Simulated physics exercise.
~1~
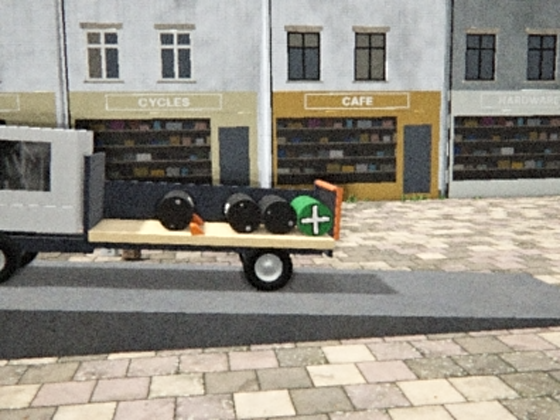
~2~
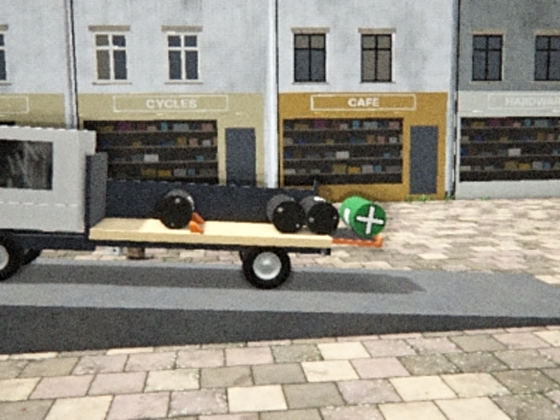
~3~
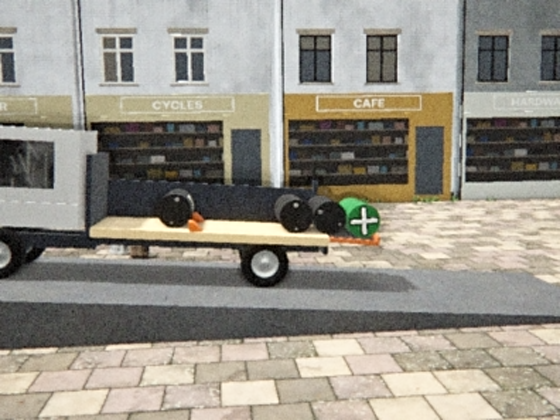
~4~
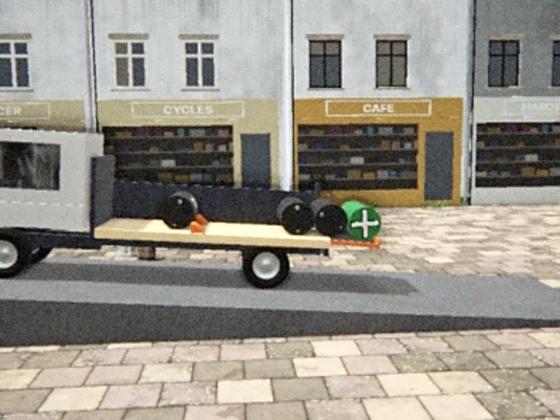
A pale pick-up with a long, open wooden bed stands on a gently sloping grey road, seen from the side across a paved square, with a cycle shop and an orange cafe behind. Three black drums and a green one with a white cross lie on the bed, the leftmost beside an orange chock. The orange tailgate at the right end swings down, and the green drum rolls right onto it, followed by two black drums that roll towards the bed's end. The leftmost drum stays at the chock. The green drum stops on the lowered tailgate, the two black ones resting behind it, and none falls off.
